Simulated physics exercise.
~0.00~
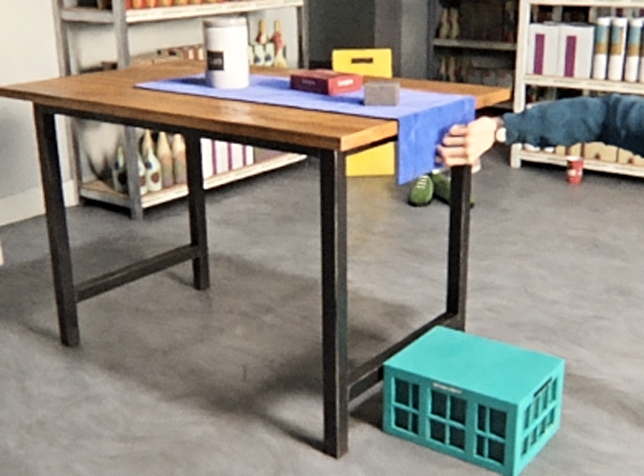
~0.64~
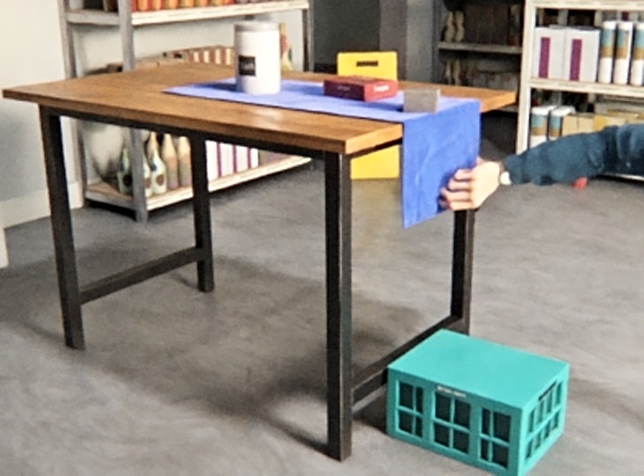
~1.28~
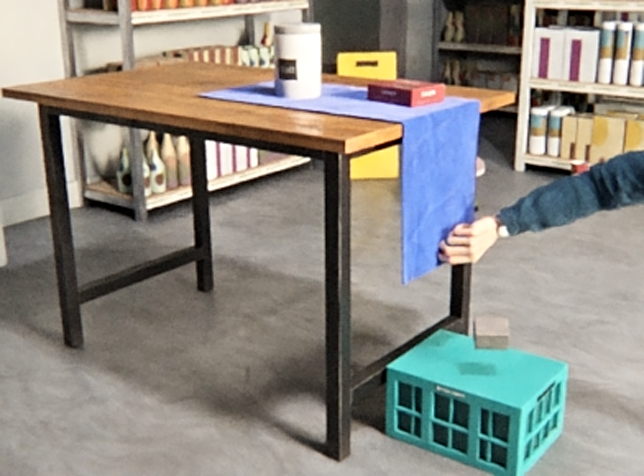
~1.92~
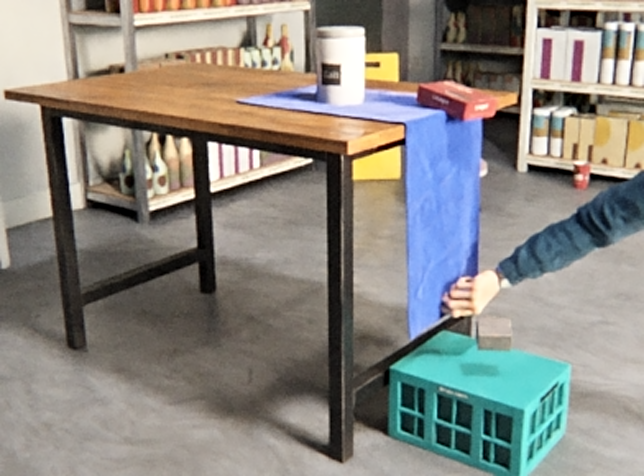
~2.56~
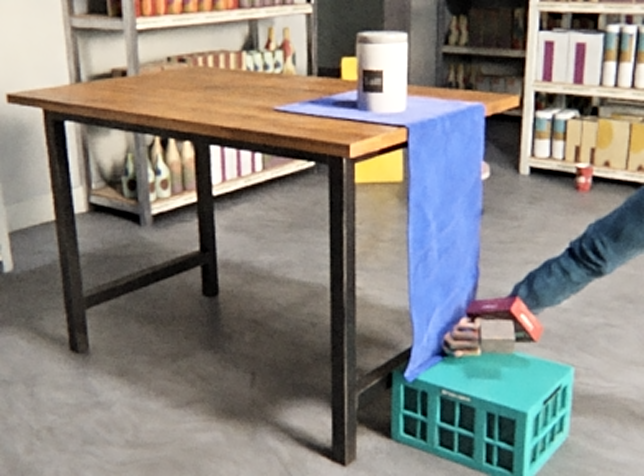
A blue scarf is pulled down over the right end of a wooden table by a hand, carrying a white canister, red packet and grey block along; the block drops onto a turquoise crate, then the packet follows, while the canister stays upright on the table.
